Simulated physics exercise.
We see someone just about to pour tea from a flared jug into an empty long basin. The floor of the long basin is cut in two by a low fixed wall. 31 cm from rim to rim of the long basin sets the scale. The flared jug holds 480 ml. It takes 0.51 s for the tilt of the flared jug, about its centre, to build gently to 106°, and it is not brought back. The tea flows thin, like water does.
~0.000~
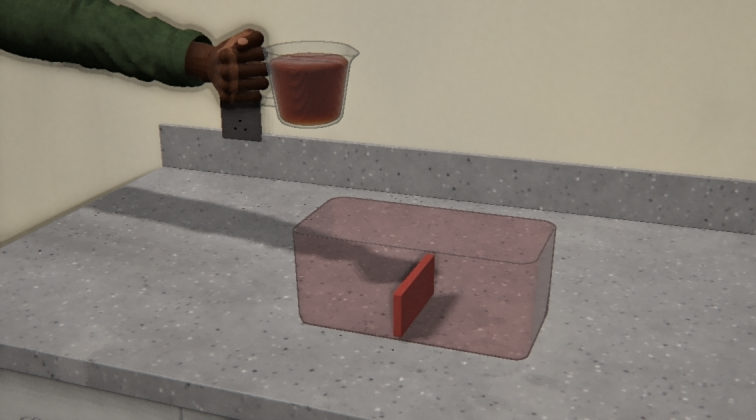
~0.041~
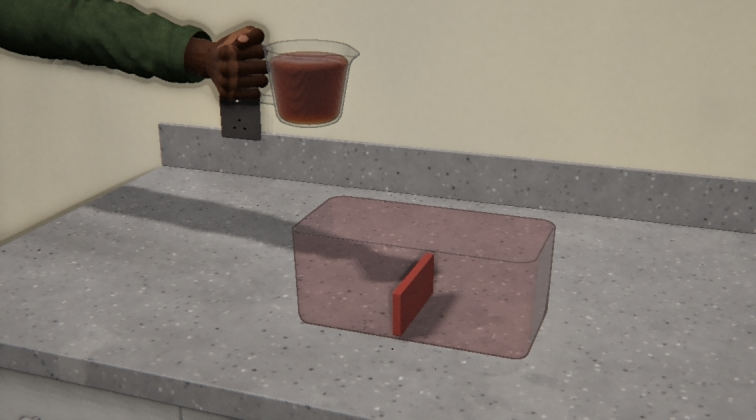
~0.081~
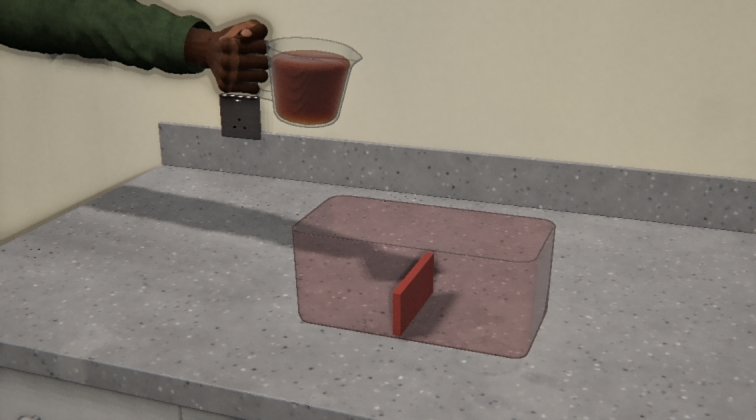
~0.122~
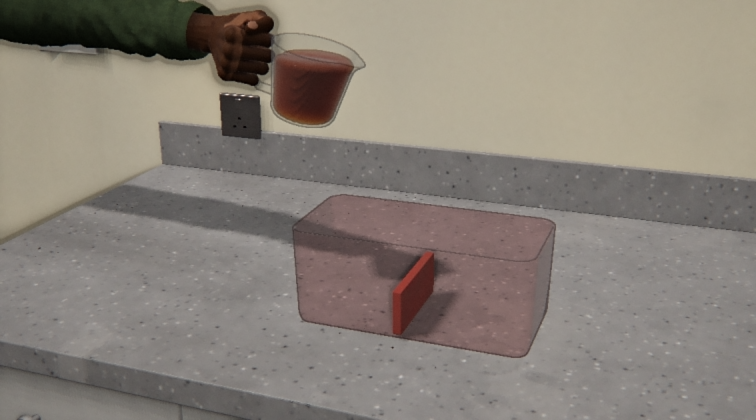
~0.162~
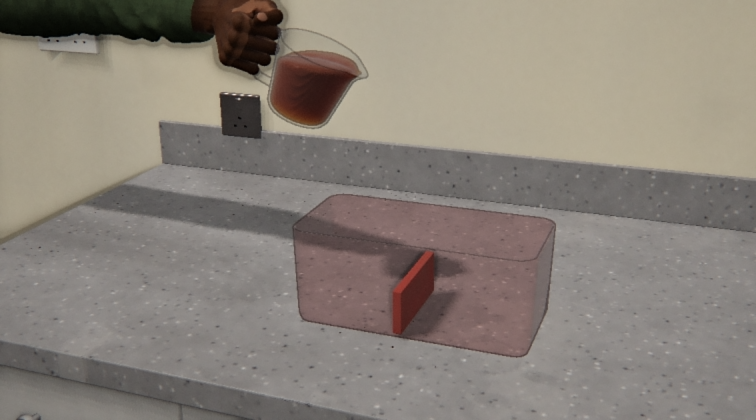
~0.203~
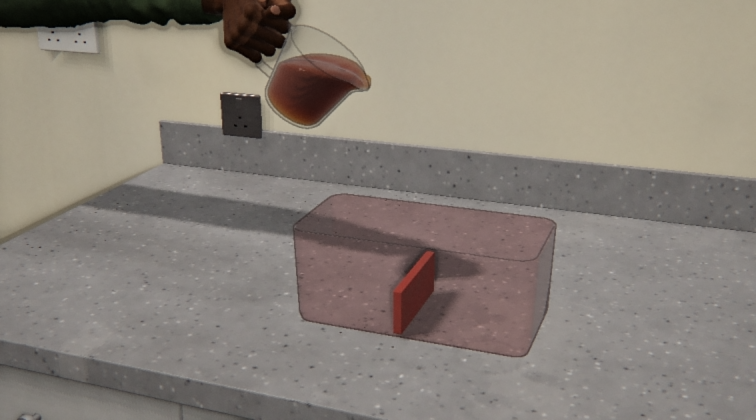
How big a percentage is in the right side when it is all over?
Roughly 18 per cent is in the right side.
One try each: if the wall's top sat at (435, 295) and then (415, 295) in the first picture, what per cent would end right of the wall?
The first gives near 10 per cent and the second near 25 per cent.
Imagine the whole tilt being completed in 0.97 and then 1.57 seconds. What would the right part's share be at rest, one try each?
Around 35 per cent first, around 50 per cent next.
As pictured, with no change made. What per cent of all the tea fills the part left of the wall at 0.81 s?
Reading: Approx. 76 per cent.
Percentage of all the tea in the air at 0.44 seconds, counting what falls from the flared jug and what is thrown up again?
About 44 per cent.
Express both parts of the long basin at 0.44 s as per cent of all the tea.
About 14 % left, 10 % right.
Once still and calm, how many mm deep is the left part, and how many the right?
Depths: Left near 20 mm, right near 4 mm.
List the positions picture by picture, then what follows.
The first picture shows tilt 0°; pouring edge (358, 53); surface from (275, 57) to (348, 62); the long basin's rim runs from (313, 215) to (547, 245); the wall's top is at (415, 275).
The second picture shows tilt 2°; pouring edge (359, 54); surface from (275, 55) to (349, 62).
The third picture shows tilt 7°; pouring edge (361, 59); surface from (277, 54) to (350, 63).
The fourth picture shows tilt 14°; pouring edge (365, 66); surface from (280, 52) to (353, 64).
The fifth picture shows tilt 24°; pouring edge (367, 77); surface from (283, 56) to (361, 69).
The sixth picture shows tilt 36°; pouring edge (369, 90); surface from (279, 66) to (363, 78); 2 per cent is over the edge.
Then, 0.44 s in, the tilt is 102° and 34 per cent is still to pour, 14 is left of the wall and 9 right of it.
Then, 0.62 s in, the tilt is 106° and 4 per cent is still to pour, 68 is left of the wall and 17 right of it.
Then, 0.81 s in, the tilt is 106° and 0 per cent is still to pour, 77 is left of the wall and 17 right of it.
Then, 1.01 s in, the tilt is 106° and 0 per cent is still to pour, 78 is left of the wall and 18 right of it.
Finally, 78 per cent lies left of the wall, 18 right of it and 4 outside.
